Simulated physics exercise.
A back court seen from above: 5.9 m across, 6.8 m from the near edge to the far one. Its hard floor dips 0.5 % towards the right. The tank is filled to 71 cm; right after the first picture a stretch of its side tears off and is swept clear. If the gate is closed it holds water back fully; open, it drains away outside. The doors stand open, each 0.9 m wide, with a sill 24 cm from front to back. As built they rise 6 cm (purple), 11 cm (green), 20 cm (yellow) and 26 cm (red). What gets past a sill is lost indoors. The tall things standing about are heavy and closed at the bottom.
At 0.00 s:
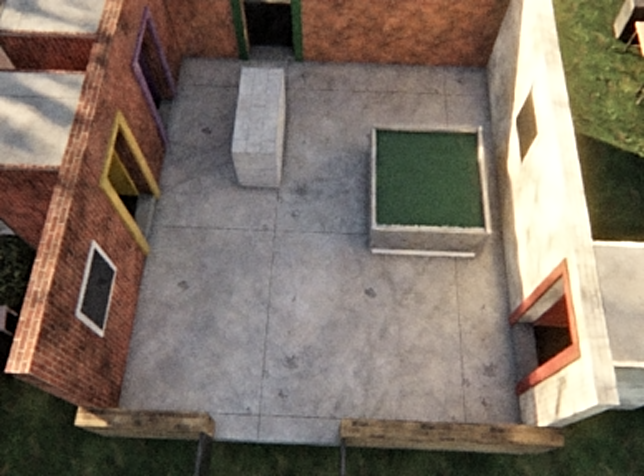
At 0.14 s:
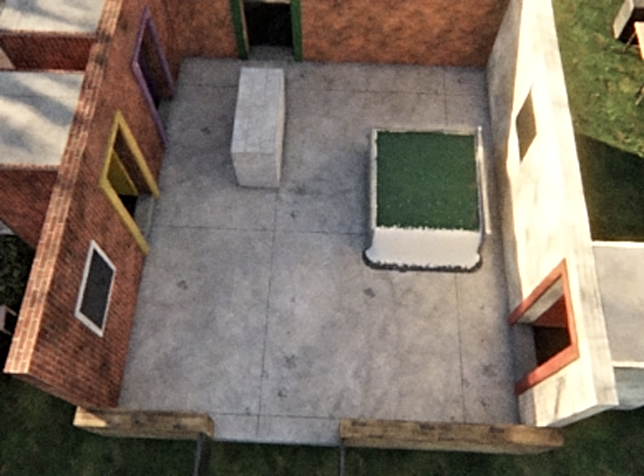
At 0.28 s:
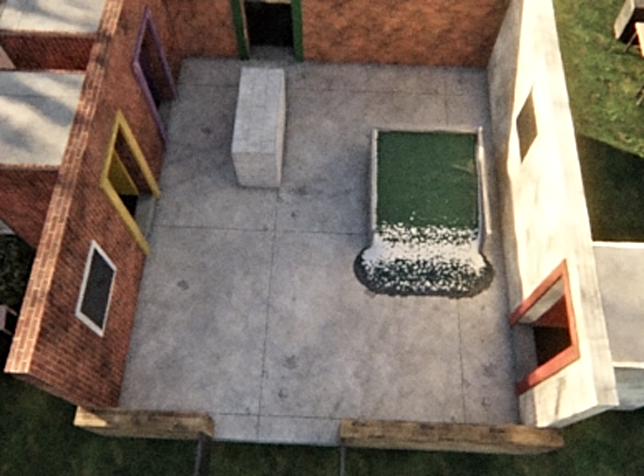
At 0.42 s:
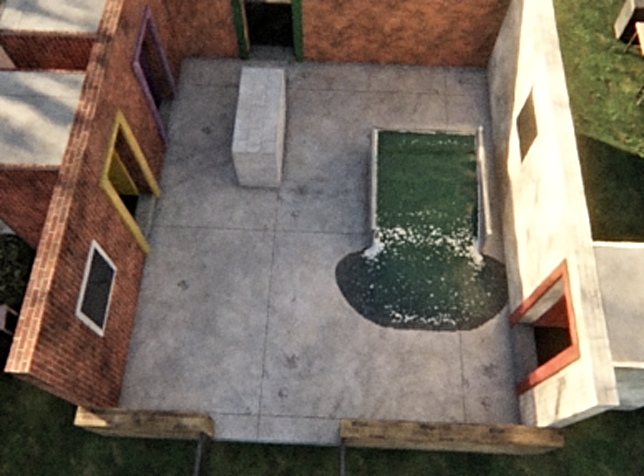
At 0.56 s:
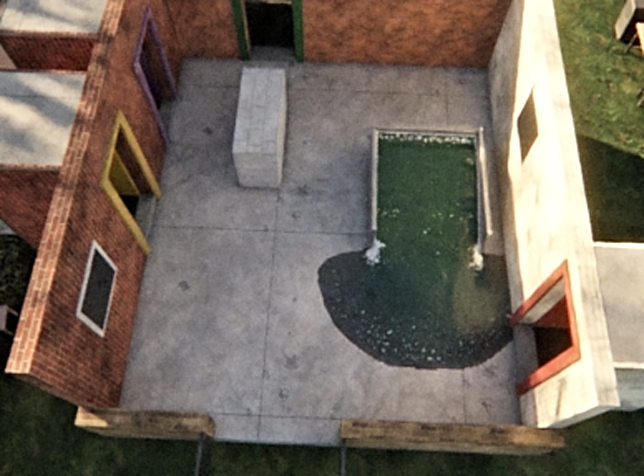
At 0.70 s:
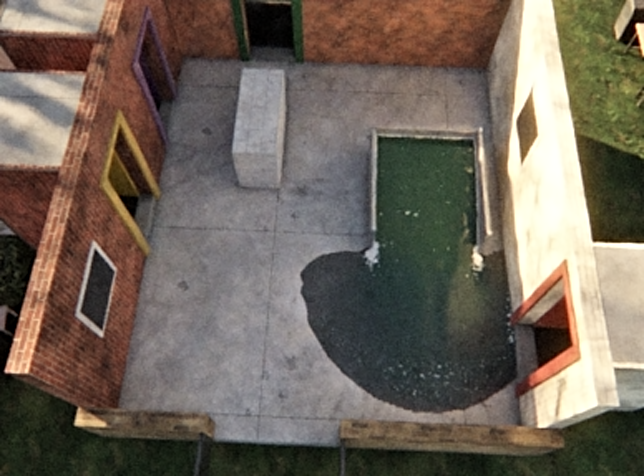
To begin with, still green water fills a low tank on the grey floor of a walled court seen from above. The tank's near side gives way and white, foaming water pours out, then a dark pool spreads towards the viewer and sideways, reaching the red door on the right.
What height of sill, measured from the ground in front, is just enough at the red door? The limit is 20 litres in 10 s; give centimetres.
Close to 22 cm is just enough.
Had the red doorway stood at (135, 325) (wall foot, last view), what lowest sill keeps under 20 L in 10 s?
Roughly 11.0 cm.
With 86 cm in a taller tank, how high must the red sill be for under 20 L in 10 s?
About 28 cm.
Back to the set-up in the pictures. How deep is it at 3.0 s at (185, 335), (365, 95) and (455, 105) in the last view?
Roughly 1, 0 and 0 cm, in turn.
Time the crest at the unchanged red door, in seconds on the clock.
Around 2.6 s.
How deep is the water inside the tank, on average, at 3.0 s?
Some 13 cm.
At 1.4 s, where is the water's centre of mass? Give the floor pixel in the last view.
Near (421, 276).
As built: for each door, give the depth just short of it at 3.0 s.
In cm: Purple 0, green 0, yellow 0, red 26.
After 1.4 s water covers 25 % of the floor, deepest (48 cm) near (513, 422); 17 cm at the red door, 0 litres in over its 26 cm sill.
After 3.0 s water covers 30 % of the floor, deepest (26 cm) near (464, 432); 26 cm at the red door, 9 litres in over its 26 cm sill.
After 10.0 s water covers 90 % of the floor, deepest (10 cm) near (176, 99); 5 cm at the red door, 11 litres in over its 26 cm sill.
At the red door as built, the water arrived by 0.7 s and peaked near 31 cm at 2.6 s.
With a sill of 18 cm, 43 litres would have come in within the 10 s; with 24 cm, 15 litres. So under 20 litres takes about 22 cm.
